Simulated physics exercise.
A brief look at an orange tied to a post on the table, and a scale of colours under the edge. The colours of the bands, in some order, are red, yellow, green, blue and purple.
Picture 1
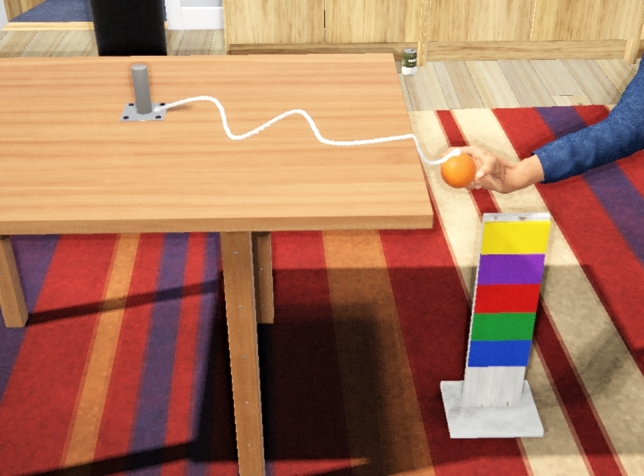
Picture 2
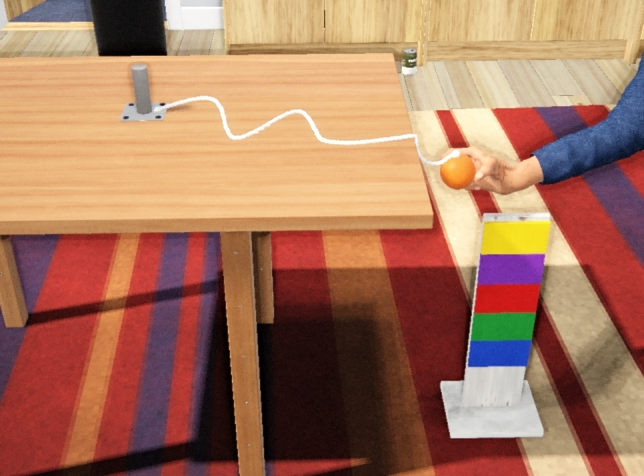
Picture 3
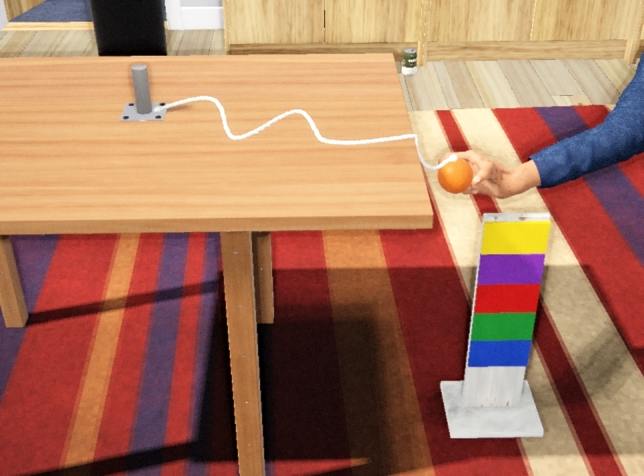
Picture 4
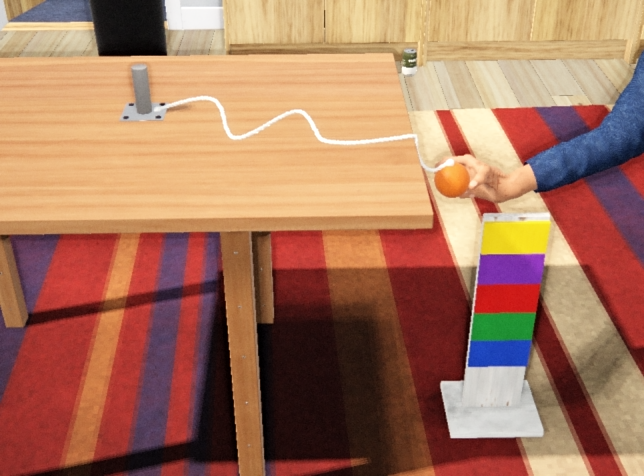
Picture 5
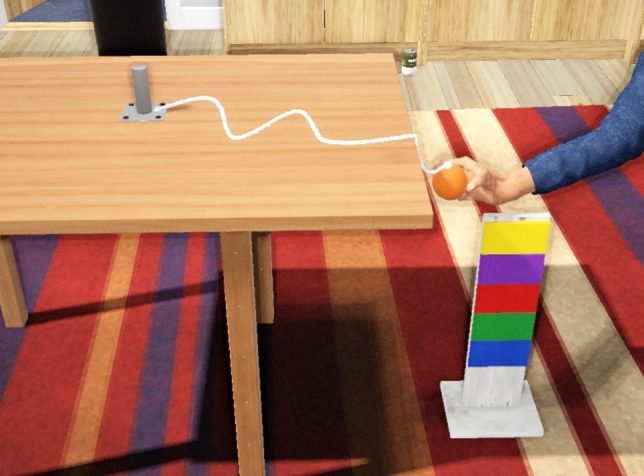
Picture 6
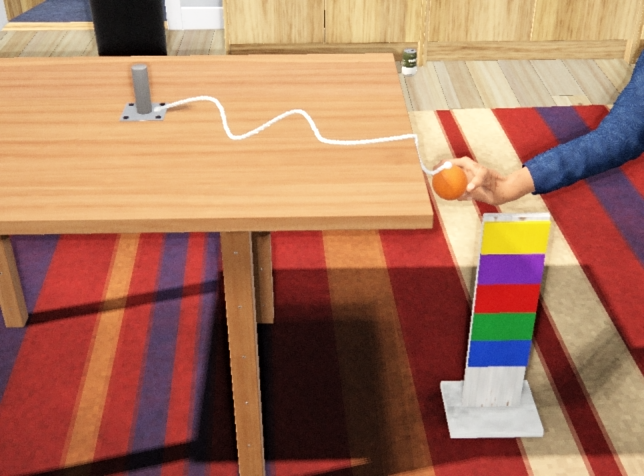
Orange tied by a white shoelace to a post on a wooden table, a hand lowering it slightly beside a coloured scale.
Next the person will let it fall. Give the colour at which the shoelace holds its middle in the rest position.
The shoelace holds it at green.
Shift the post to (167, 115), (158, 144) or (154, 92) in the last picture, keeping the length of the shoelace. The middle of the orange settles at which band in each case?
Post by post, in the given order: Blue; blue; green.
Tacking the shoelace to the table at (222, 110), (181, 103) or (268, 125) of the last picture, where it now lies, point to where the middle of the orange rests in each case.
It ends up near (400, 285) the first time, (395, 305) the second and (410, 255) the third.
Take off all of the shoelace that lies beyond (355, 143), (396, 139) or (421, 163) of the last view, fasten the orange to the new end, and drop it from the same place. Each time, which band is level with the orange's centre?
First try: Yellow; second try: Purple; third try: Red.
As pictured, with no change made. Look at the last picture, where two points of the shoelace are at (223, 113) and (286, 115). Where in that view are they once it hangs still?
In that view they reach (254, 117) and (388, 126).
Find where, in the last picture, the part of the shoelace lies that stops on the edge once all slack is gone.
You'll find it somewhere around (305, 114).
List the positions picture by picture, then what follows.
In the first frame, orange (458, 170); yellow (516, 239); purple (511, 270); red (507, 300); green (503, 328); blue (500, 355).
In the second frame, orange (458, 172); shoelace through (196, 99) (226, 125) (274, 121) (317, 131) (388, 140).
In the third frame, orange (456, 175).
In the fourth frame, orange (452, 180); shoelace through (196, 99) (226, 125) (274, 121) (317, 131) (388, 140).
In the fifth frame, orange (450, 182).
In the sixth frame, orange (450, 182); shoelace through (196, 99) (226, 125) (274, 121) (317, 131) (388, 140).
Soon after, orange near (393, 295); level with red.
Then, orange near (408, 317); level with green.
At rest, orange near (397, 322); level with green. At green.
